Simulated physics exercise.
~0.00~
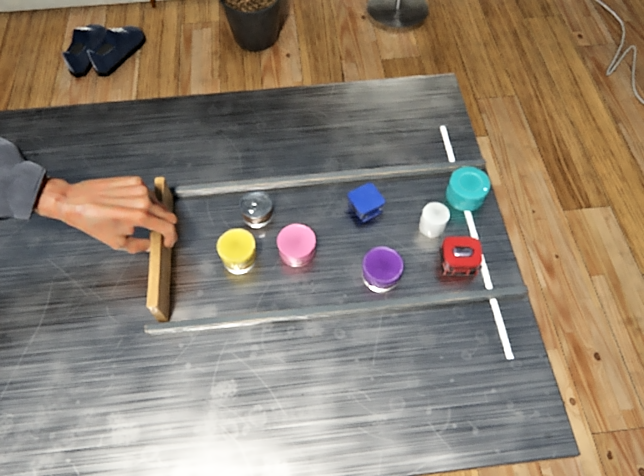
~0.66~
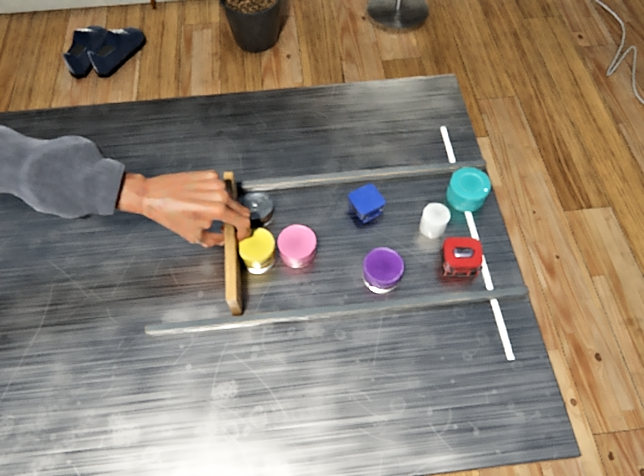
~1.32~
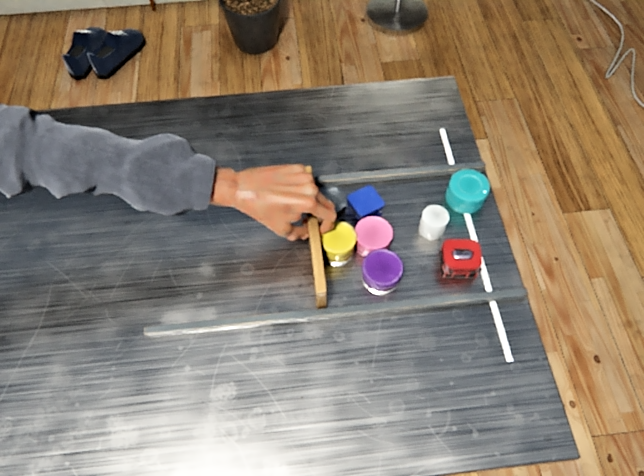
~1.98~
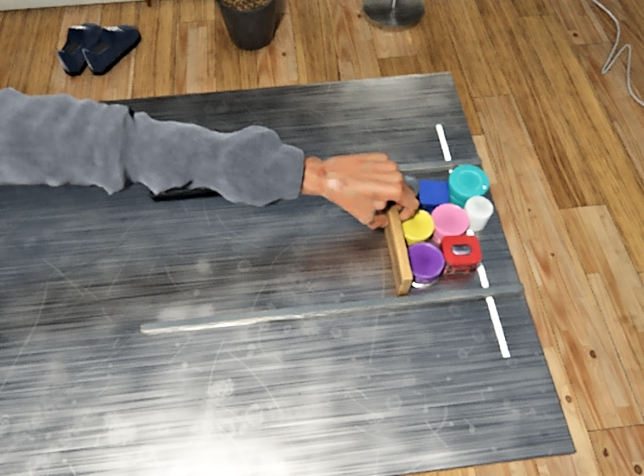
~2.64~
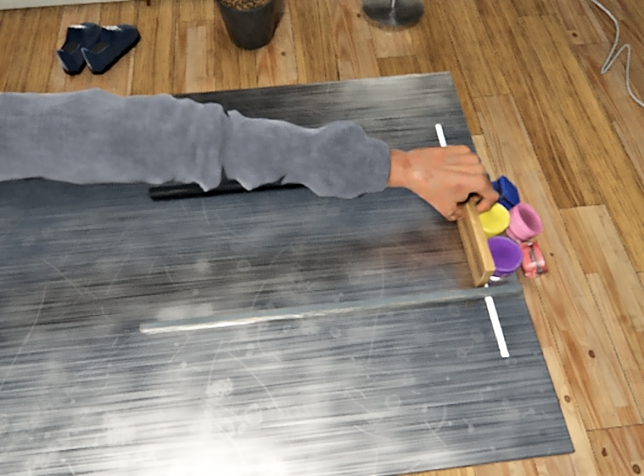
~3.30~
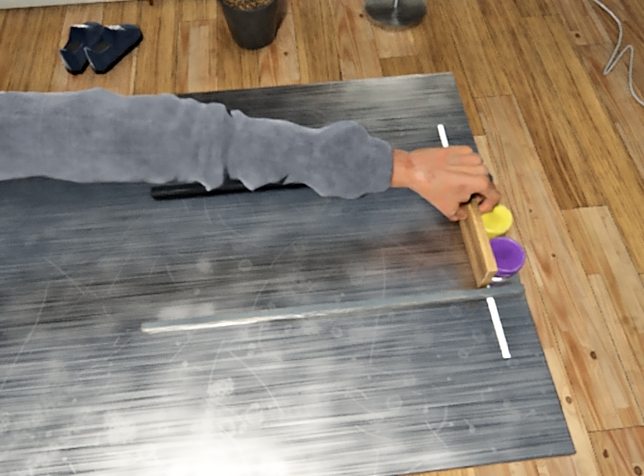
To begin with, a hand in a grey sleeve holds a wooden board upright at the left of a channel on a dark table, with small colourful containers scattered ahead of it. The hand slides the board right, reaching the yellow pot and a small round container, then gathering the pink and purple tubs. The blue case joins the bunch, which packs against the red case, white lid and turquoise lid near the white strip. The push continues to the strip, and items spill over the table's end. Finally, the board stops there, with the yellow and purple pots still at the edge while five others have fallen.
